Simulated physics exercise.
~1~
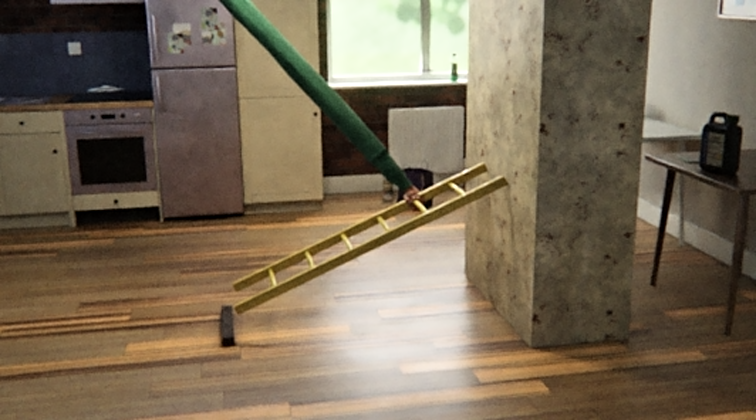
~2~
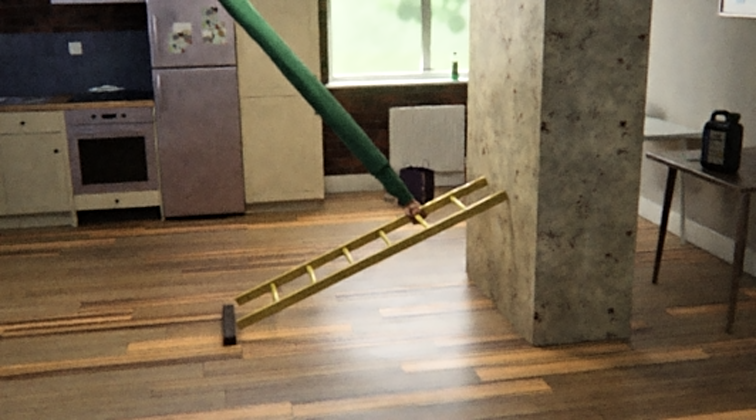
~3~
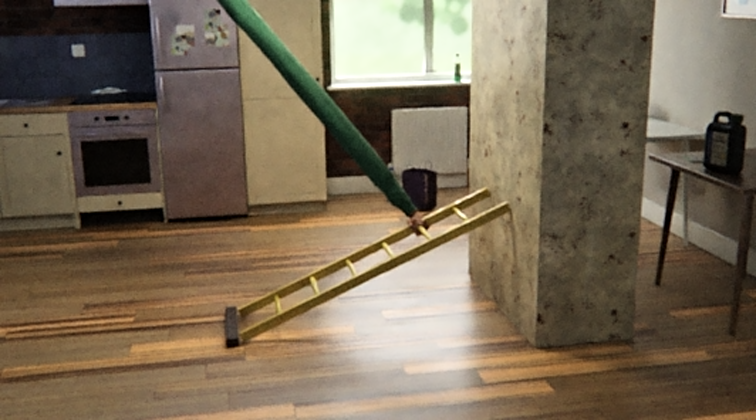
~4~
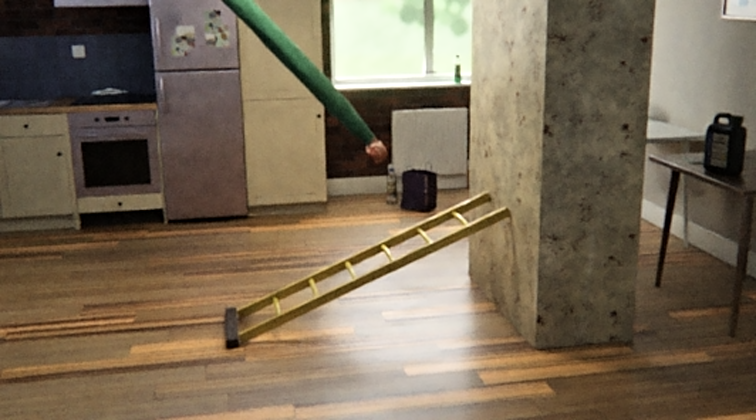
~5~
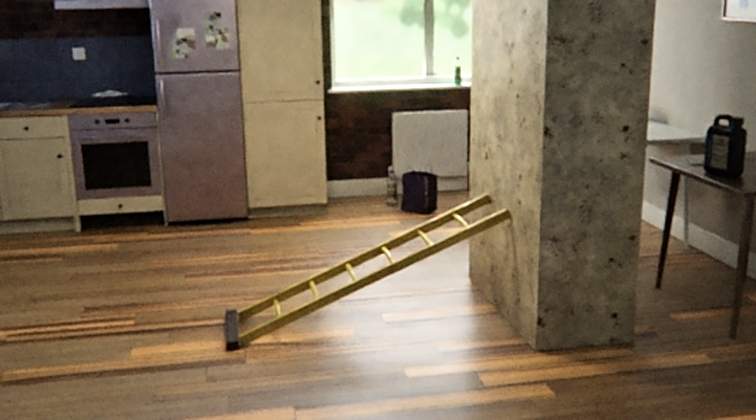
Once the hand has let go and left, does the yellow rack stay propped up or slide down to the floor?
The yellow rack stays propped up, leaning against the pillar with its foot at the dark strip on the floor.
